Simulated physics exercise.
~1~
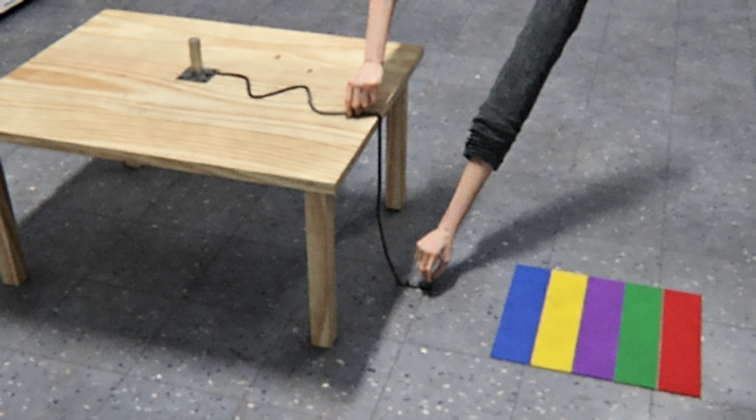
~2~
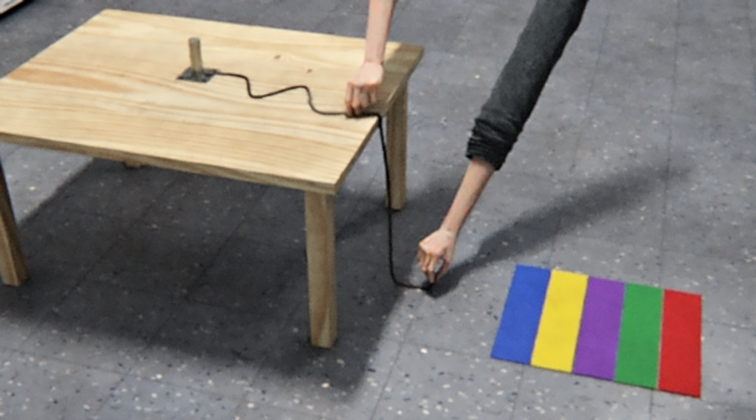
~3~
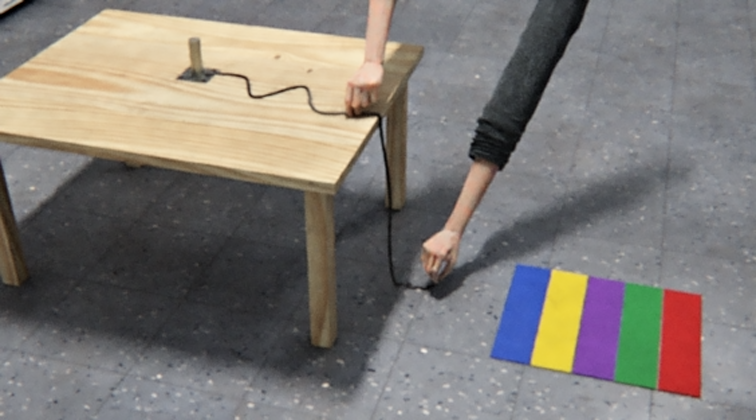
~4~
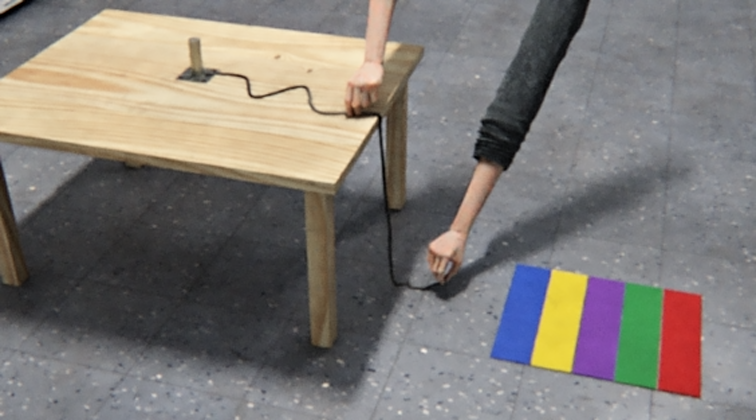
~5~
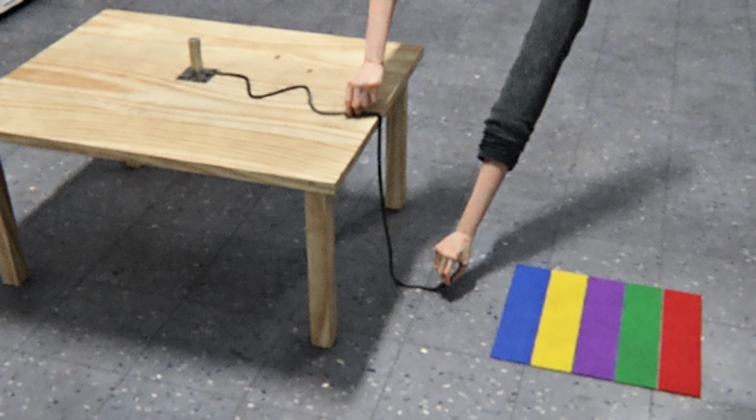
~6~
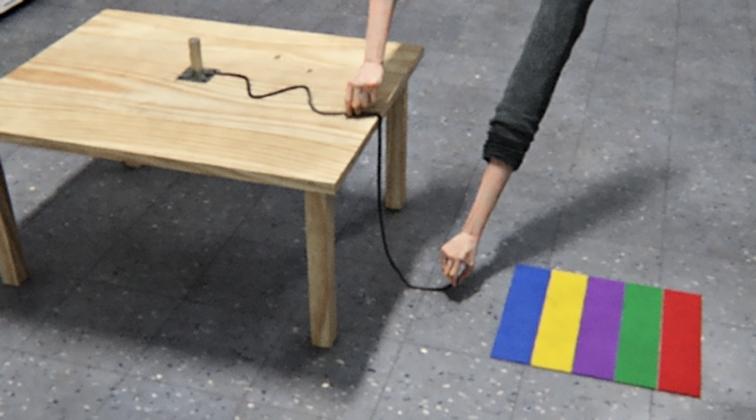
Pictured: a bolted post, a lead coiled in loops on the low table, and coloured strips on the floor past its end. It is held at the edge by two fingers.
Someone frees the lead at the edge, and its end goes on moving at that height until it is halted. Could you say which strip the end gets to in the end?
It gets to the green strip.
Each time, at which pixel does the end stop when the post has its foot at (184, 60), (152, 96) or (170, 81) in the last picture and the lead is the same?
It works out at around (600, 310), (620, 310) and (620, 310) for the three tries.
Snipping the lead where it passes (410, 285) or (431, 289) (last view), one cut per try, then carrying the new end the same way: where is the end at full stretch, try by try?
In order, about (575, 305) and about (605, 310).
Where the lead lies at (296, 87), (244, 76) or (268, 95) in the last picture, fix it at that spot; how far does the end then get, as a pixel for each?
(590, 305), (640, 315), (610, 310).
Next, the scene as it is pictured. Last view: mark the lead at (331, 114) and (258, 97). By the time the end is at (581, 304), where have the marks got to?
Roughly (387, 136) for the first and (290, 92) for the second.
Soon after, end near (581, 304); over yellow.
After that, end near (621, 312); over purple.
At the stop, end near (645, 316); over green. The green one.
